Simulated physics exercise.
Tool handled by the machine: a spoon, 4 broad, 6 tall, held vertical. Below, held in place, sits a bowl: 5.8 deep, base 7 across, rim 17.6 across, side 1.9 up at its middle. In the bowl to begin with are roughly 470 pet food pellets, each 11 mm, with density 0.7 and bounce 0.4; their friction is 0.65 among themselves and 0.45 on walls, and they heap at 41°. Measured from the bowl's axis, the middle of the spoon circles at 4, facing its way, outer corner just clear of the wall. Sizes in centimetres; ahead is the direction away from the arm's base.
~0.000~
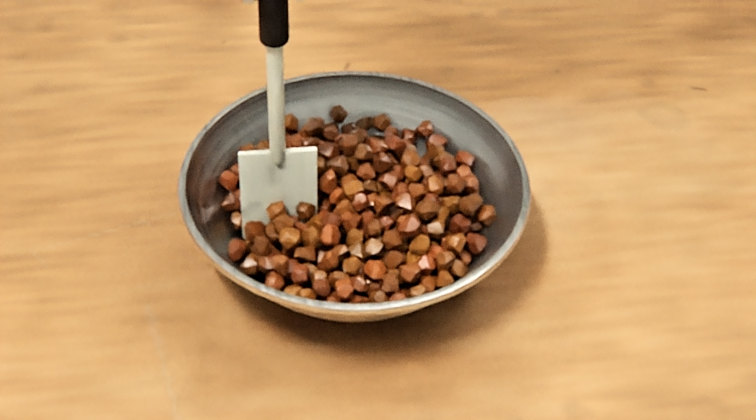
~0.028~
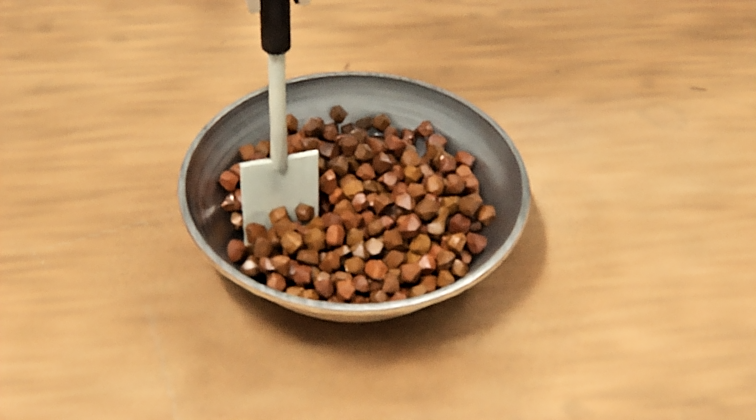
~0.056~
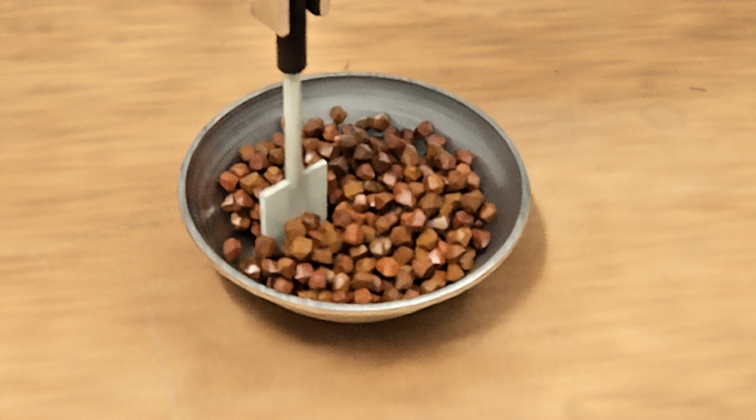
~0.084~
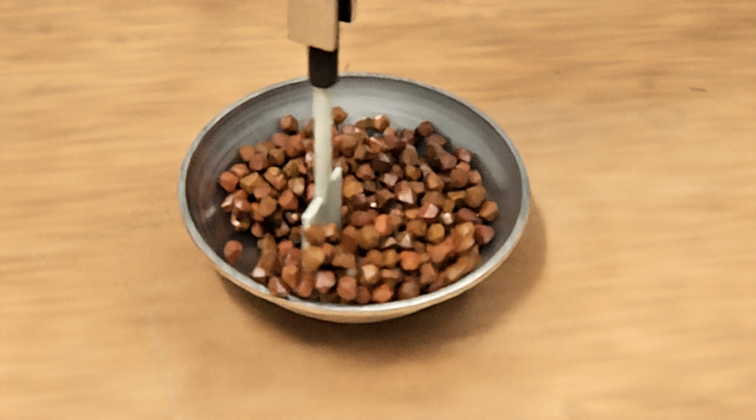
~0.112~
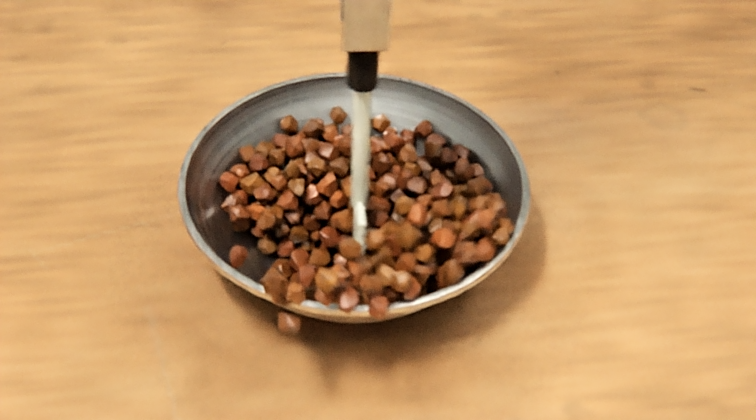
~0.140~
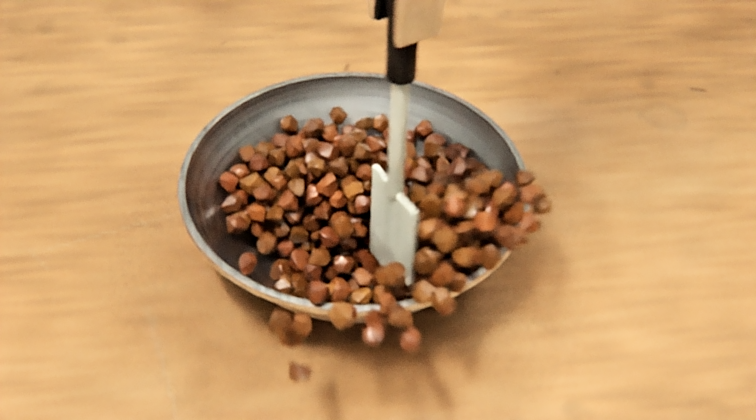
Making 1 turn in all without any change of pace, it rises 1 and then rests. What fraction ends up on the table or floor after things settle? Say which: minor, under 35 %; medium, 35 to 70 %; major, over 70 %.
That would be a medium share.
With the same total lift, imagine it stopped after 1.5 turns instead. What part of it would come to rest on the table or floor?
I'd expect some 50 per cent.
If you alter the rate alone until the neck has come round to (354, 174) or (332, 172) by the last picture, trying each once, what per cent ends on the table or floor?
Roughly 30 and 25 percent, in that order.
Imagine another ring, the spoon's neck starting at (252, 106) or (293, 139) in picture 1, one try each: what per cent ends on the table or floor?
I'd put it at around 25 and 40 percent.
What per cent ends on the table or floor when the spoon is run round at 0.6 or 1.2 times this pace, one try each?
I'd expect about 25 per cent, then about 45 per cent.
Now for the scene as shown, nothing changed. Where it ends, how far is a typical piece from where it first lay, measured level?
Around 9 centimetres.
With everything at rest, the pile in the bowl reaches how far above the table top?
6.0 cm or so.
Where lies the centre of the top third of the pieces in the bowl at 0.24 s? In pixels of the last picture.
About (403, 128).
After 0.24 s, 204° round, highest piece 11 above the table; 392 in the bowl, 19 on the table or floor, 61 in flight or on the tool.
After 0.34 s, 295° round, highest piece 10 above the table; 330 in the bowl, 80 on the table or floor, 62 in flight or on the tool.
After 0.58 s, 0° round, highest piece 6 above the table; 265 in the bowl, 206 on the table or floor, 1 in flight or on the tool.
After 1.28 s, 0° round, highest piece 6 above the table; 265 in the bowl, 207 on the table or floor.
In the end, 265 in the bowl, 207 on the table or floor. That is 44 % on the table or floor.
